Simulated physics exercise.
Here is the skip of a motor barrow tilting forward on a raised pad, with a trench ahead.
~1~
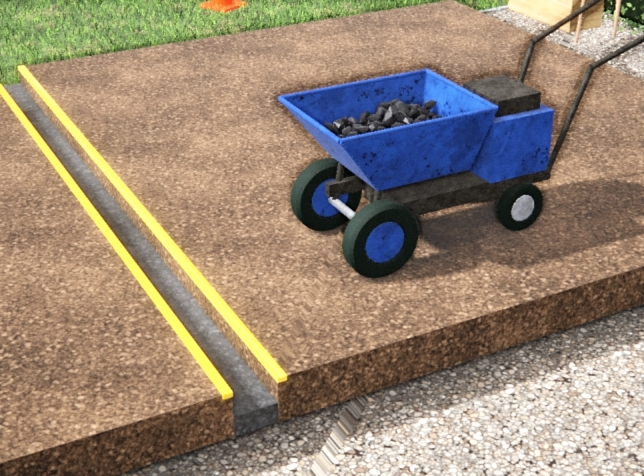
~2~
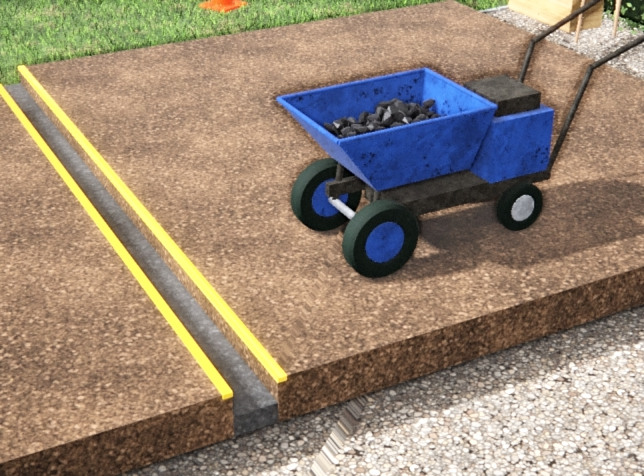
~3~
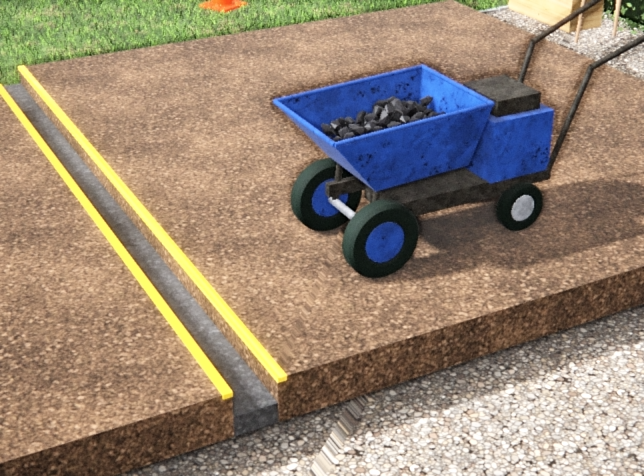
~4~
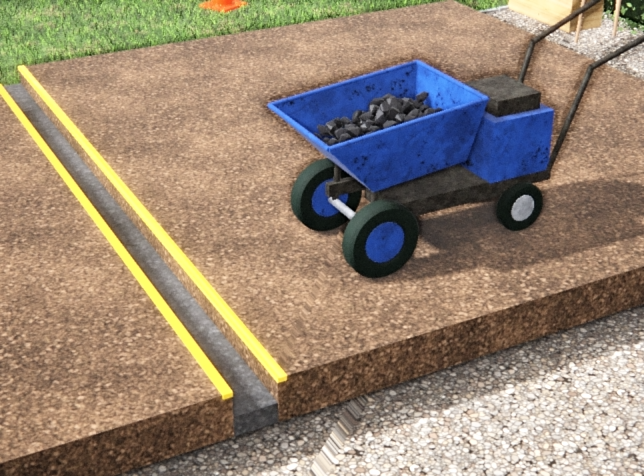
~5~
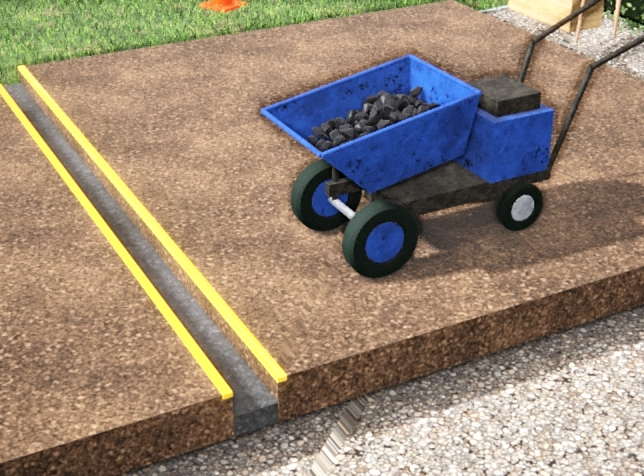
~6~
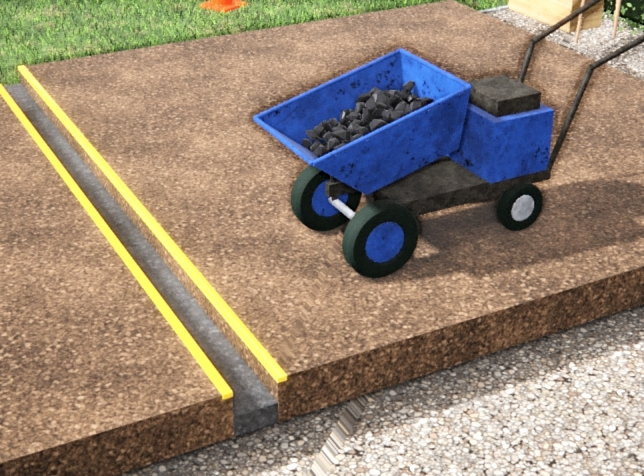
To begin with, a blue motor barrow loaded with dark lumps of coal stands on a raised brown pad, its skip level, with a yellow-edged trench to the left. The skip then starts tilting forward to the left, slightly at first and then clearly, while the wheels stay in place and the coal remains inside.
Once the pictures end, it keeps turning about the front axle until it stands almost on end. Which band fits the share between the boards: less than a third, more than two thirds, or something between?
Between the edges lies between a third and two thirds of the load.
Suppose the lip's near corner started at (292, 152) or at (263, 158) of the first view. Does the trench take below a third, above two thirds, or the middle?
In turn: The middle third; less than a third.
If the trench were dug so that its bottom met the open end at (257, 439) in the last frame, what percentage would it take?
Some 50 per cent.
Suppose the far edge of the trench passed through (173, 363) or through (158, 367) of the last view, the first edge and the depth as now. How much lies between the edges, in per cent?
Roughly 50 per cent, and 50 per cent.
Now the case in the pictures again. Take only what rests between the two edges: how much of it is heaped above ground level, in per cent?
Roughly 20 in a hundred.
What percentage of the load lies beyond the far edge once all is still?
Some 0 per cent.
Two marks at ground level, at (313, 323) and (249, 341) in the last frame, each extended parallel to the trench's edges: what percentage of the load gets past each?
About 70 and 40 per cent.
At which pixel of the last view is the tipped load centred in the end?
Near (192, 292).
Soon after the last picture, skip tipped steeply; all in the skip.
A little later, skip tipped right over; most in the skip; a small part short of the trench.
Later still, skip tipped right over; about a third in the skip; about a quarter short of the trench; about a third in or heaped over the trench; a stray few beyond it.
At rest, skip tipped right over; about a third in the skip; about a quarter short of the trench; about half in or heaped over the trench; a stray few beyond it.
